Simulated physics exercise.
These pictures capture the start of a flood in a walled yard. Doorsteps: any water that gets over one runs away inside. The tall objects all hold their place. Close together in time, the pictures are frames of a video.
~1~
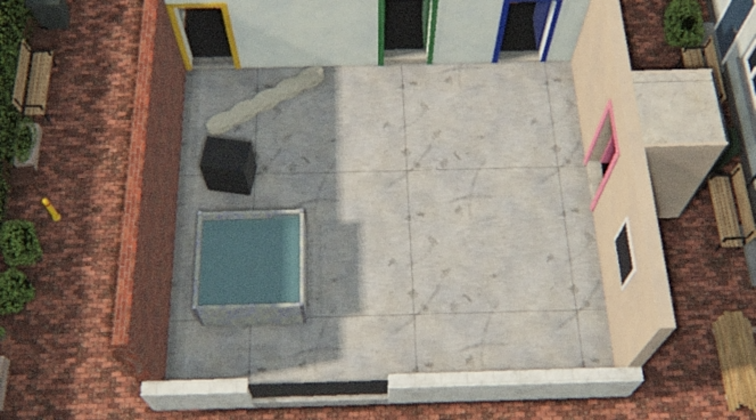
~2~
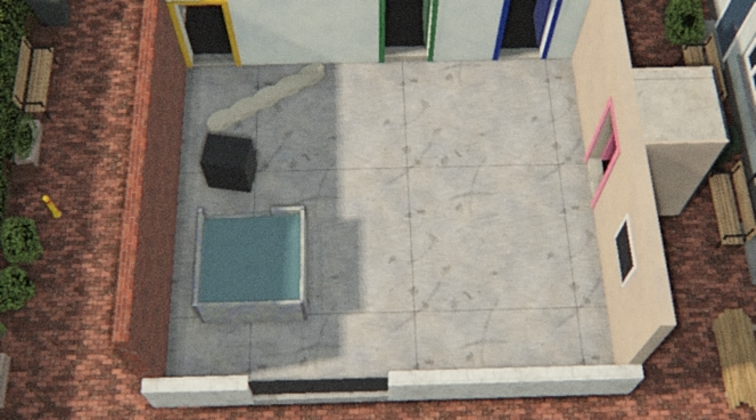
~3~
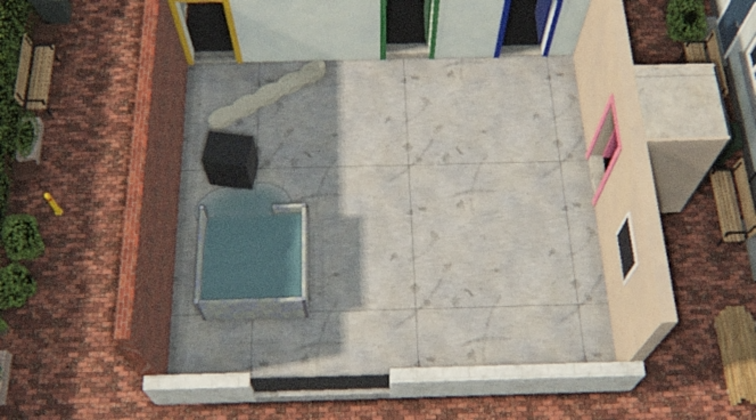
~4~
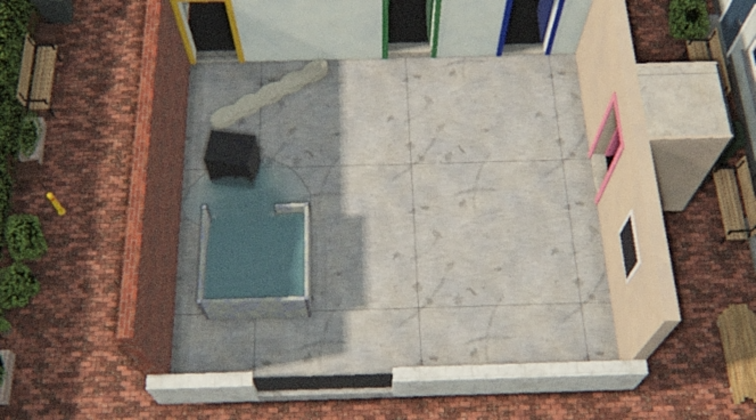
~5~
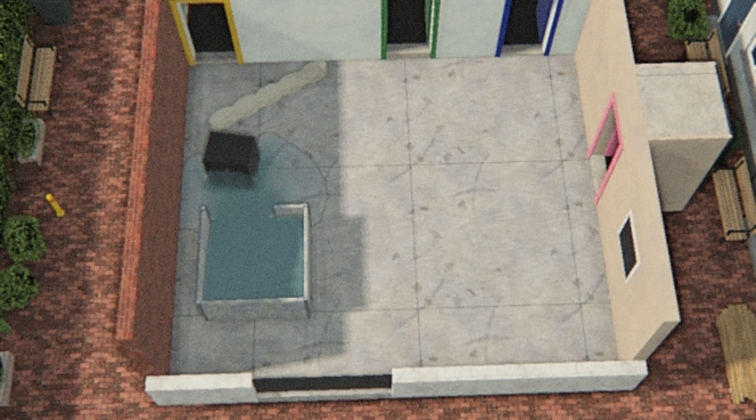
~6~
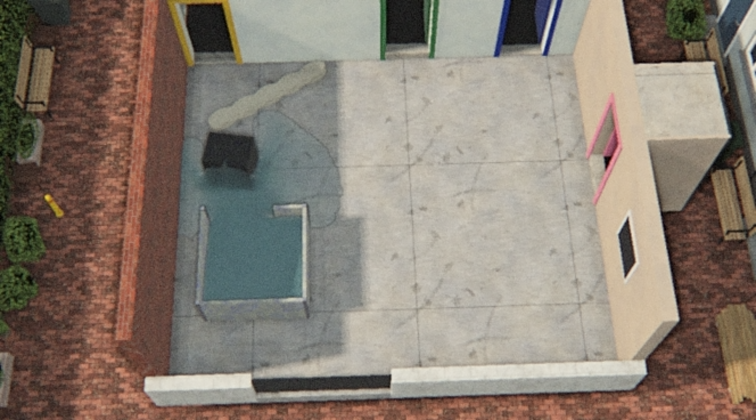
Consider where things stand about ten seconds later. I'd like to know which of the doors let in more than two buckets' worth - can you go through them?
Sure: The yellow door lets in more; the pink door does not; the green door does not; the blue door lets in more.
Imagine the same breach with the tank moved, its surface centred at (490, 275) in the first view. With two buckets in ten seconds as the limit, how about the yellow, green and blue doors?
I reckon yellow misses the mark, green breaks the limit, and blue breaks the limit.
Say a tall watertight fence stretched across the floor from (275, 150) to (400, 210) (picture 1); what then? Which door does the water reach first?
In my view it's the yellow door.
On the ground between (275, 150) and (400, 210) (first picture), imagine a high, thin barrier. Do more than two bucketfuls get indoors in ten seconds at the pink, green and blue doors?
So: The pink door fails to reach it, the green door fails to reach it, the blue door fails to reach it.
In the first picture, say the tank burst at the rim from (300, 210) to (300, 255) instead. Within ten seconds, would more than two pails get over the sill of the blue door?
As I see it, the blue door surpasses the limit.
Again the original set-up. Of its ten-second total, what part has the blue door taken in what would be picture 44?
Estimate: Roughly 25 %.
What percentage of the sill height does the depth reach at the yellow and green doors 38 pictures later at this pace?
I reckon it's around 180 and then 40 per cent.
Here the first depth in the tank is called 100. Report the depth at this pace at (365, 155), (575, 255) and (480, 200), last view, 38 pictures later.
My figures are about 2, 4 and 2 percent.
A moment on, water covers 20 % of the floor; the yellow door wet at the sill, nothing in, the pink door not reached, the green door not reached, the blue door not reached.
Next, water covers 35 % of the floor; the yellow door over two buckets in, the pink door not reached, the green door wet at the sill, nothing in, the blue door not reached.
Then, water covers 55 % of the floor; the yellow door far over two buckets in, the pink door not reached, the green door wet at the sill, nothing in, the blue door wet at the sill, nothing in.
Later, water covers 75 % of the floor; the yellow door far over two buckets in, the pink door wet at the sill, nothing in, the green door wet at the sill, nothing in, the blue door under two buckets in.
In the end, water covers 85 % of the floor; the yellow door far over two buckets in, the pink door wet at the sill, nothing in, the green door wet at the sill, nothing in, the blue door over two buckets in.
